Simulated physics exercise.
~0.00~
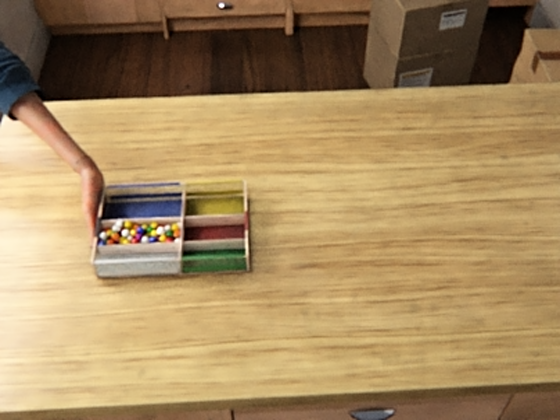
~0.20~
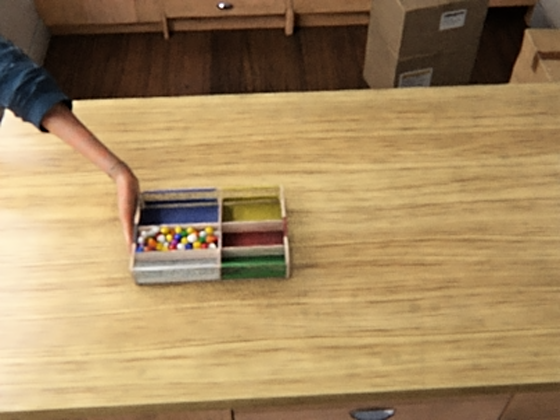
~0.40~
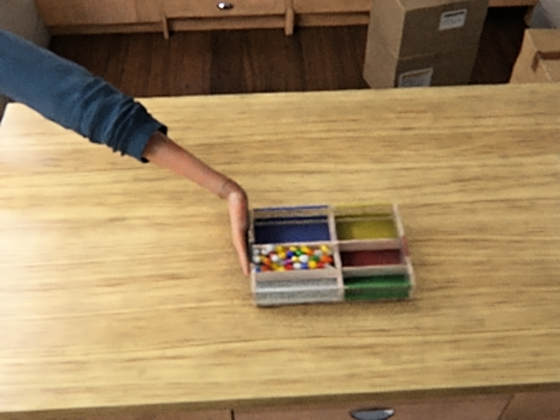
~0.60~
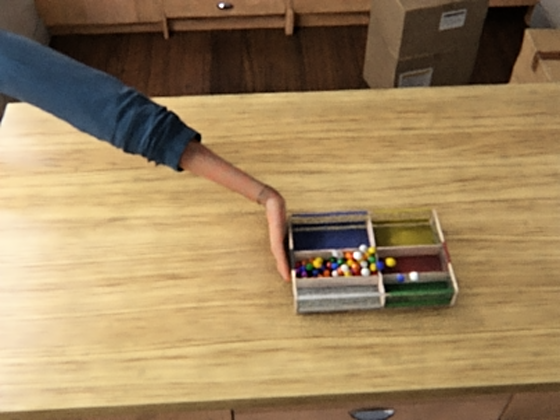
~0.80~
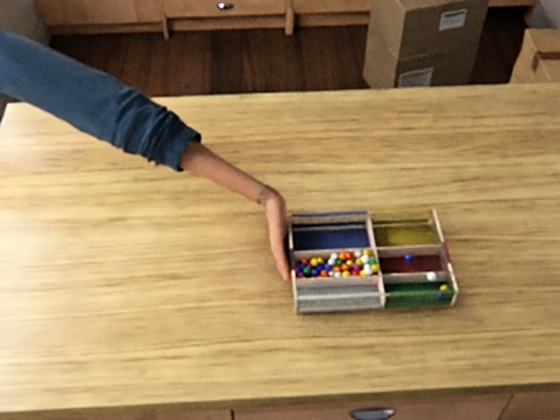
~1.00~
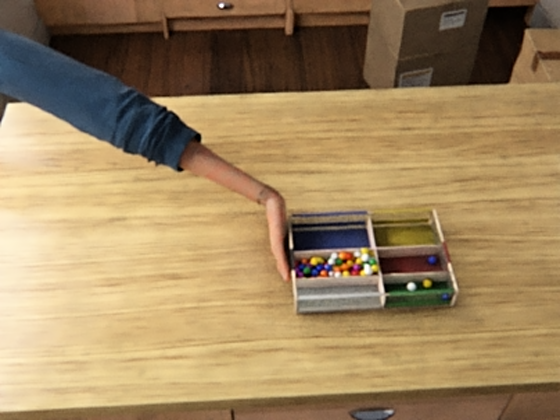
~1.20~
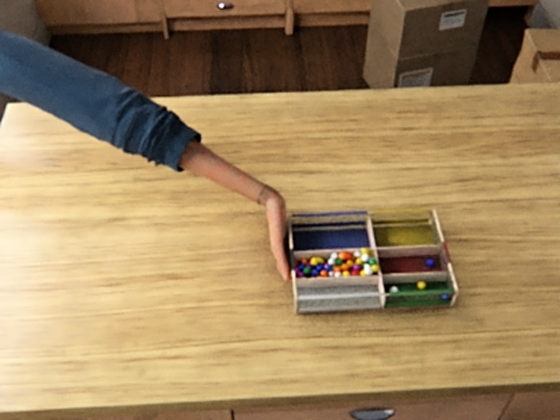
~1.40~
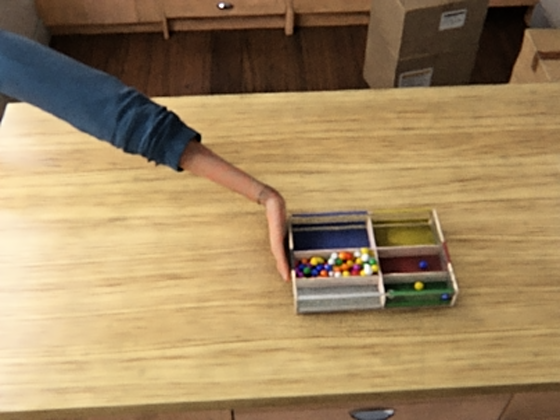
A hand slid a divided tray of colorful marbles to the right across a wooden table and stopped, and a few marbles hopped into the neighboring red and green sections, rolling briefly before settling while most stayed in their own compartment.
